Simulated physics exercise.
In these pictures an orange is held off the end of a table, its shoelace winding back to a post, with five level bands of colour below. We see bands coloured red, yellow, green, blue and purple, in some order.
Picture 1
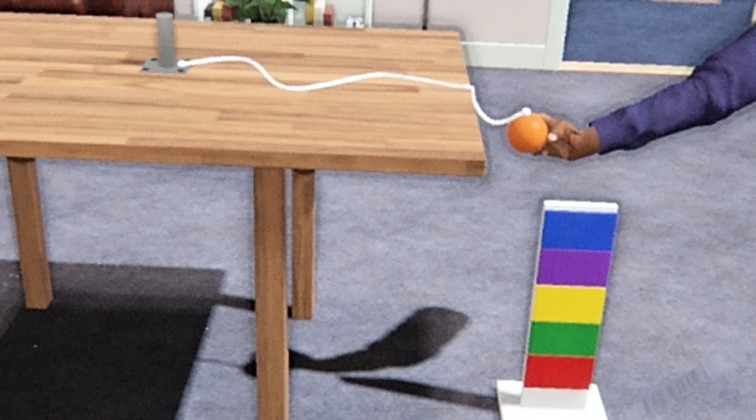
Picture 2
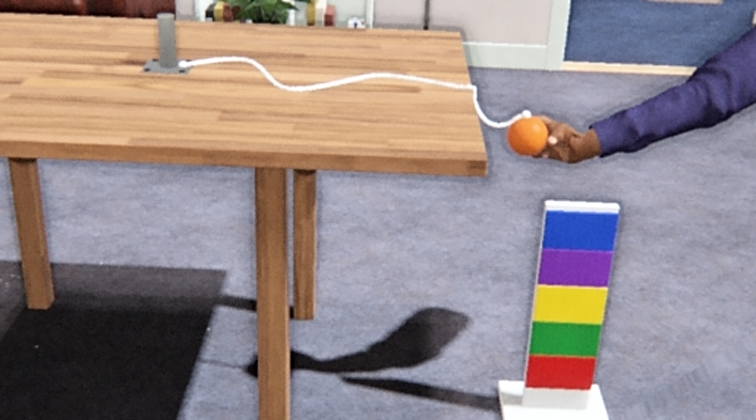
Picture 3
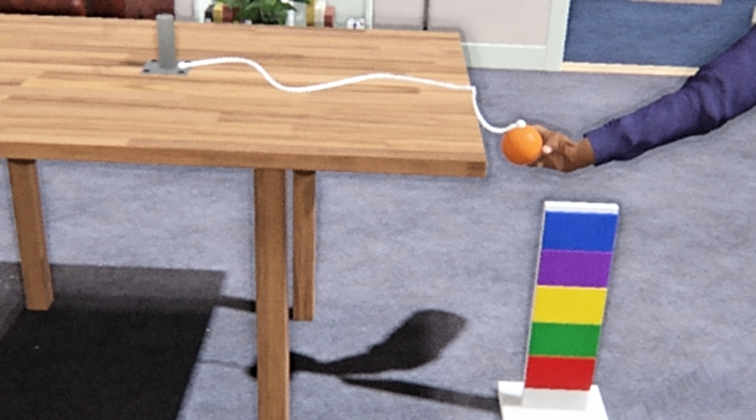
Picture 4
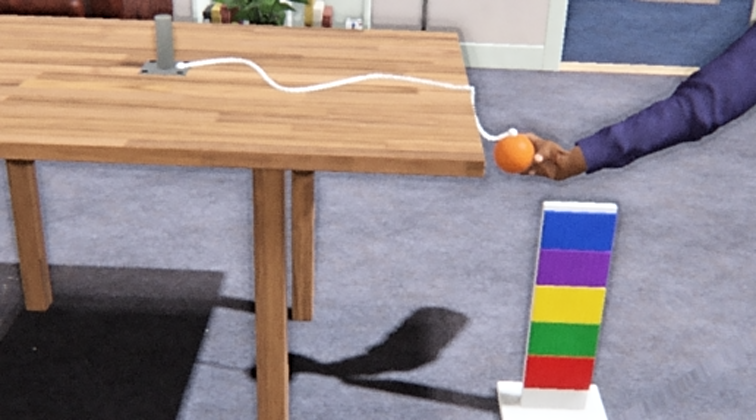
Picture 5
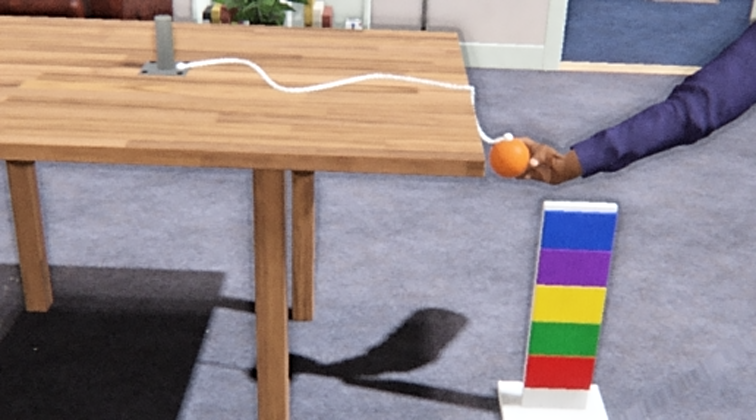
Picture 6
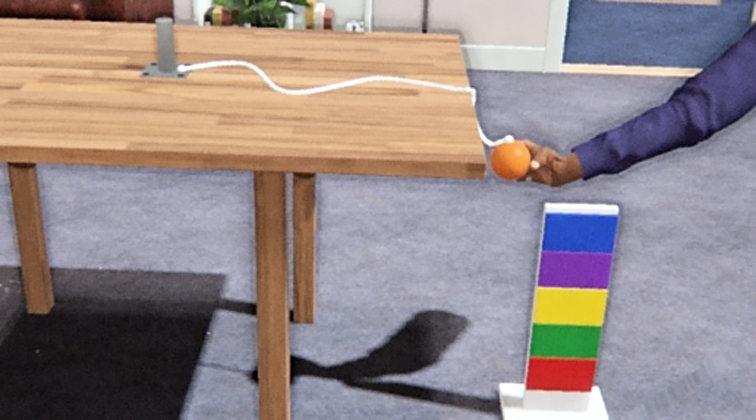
The clip opens on a hand holding an orange just off the right end of a wooden table, a white shoelace winding back to a small post, with a colour-banded board standing below. The hand then moves the orange slightly down and left, nearer the table's edge, while the lace barely shifts.
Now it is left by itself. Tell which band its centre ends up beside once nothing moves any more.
Beside the purple band.
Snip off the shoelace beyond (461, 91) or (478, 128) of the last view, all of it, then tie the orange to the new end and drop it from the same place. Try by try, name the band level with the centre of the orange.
Per try - 1: None, it hangs higher; 2: Blue.
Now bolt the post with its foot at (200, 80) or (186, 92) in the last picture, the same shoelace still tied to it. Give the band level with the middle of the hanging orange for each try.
In turn, yellow and then yellow.
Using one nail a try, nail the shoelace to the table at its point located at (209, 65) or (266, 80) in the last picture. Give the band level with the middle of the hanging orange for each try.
Purple, then blue.
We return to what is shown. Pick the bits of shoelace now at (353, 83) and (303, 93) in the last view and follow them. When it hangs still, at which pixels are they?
First: (427, 84). Second: (368, 80).
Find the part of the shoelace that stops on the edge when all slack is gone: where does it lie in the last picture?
You'd find it at roughly (394, 80).
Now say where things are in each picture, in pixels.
In the first picture, orange (527, 133); blue (579, 232); purple (574, 269); yellow (569, 305); green (564, 340); red (559, 373).
In the second picture, orange (528, 136); shoelace through (221, 60) (266, 74) (316, 88) (383, 76) (464, 88).
In the third picture, orange (522, 145).
In the fourth picture, orange (514, 154); shoelace through (219, 61) (264, 76) (314, 89) (380, 77) (462, 89).
In the fifth picture, orange (509, 158).
In the sixth picture, orange (511, 160); shoelace through (220, 64) (265, 78) (315, 91) (381, 79) (463, 91).
Soon after, orange near (483, 249); level with purple.
After that, orange near (424, 248); level with purple.
And then, orange near (461, 257); level with purple.
In the end, orange near (468, 255); level with purple. Its middle rests at the purple band.
